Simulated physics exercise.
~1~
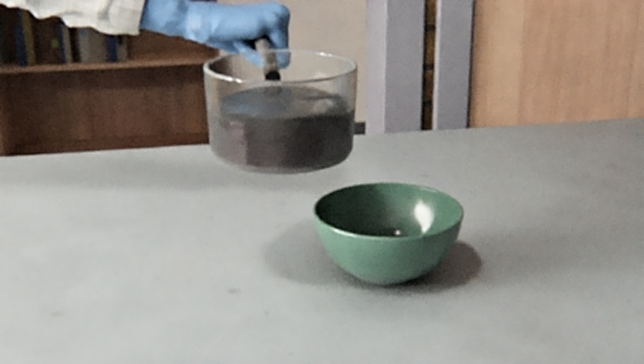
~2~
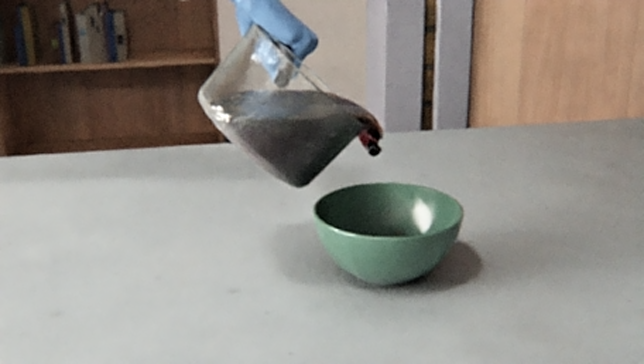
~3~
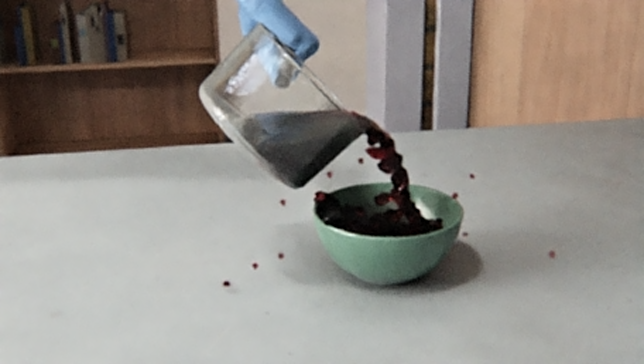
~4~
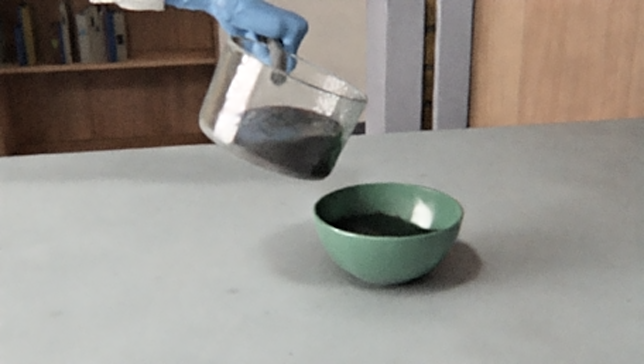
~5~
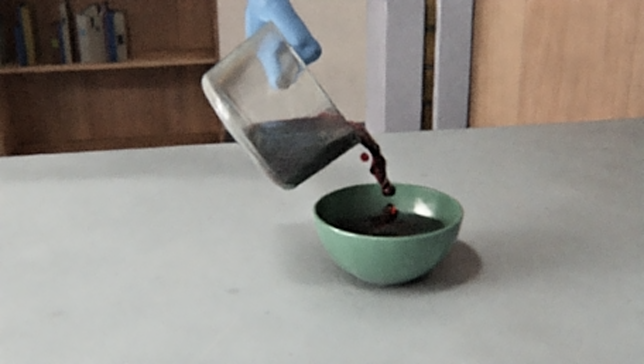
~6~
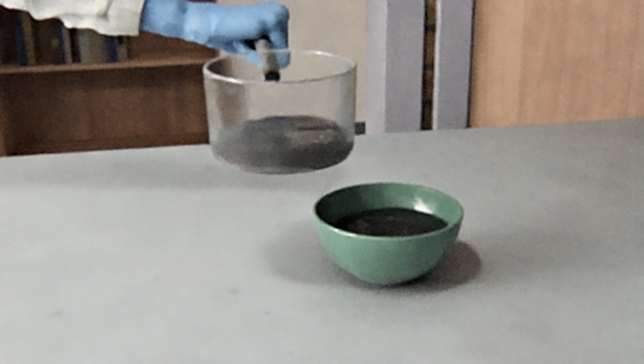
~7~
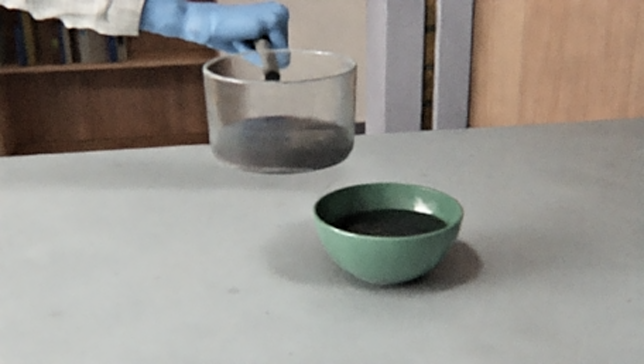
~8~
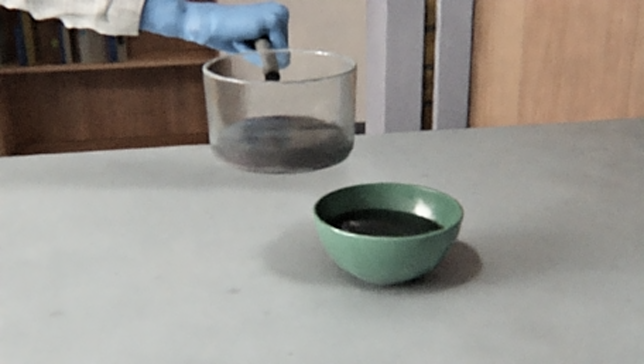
Gloved hand tipping a clear pot of dark wine twice into a green bowl, splashing drops, then holding the pot level above.
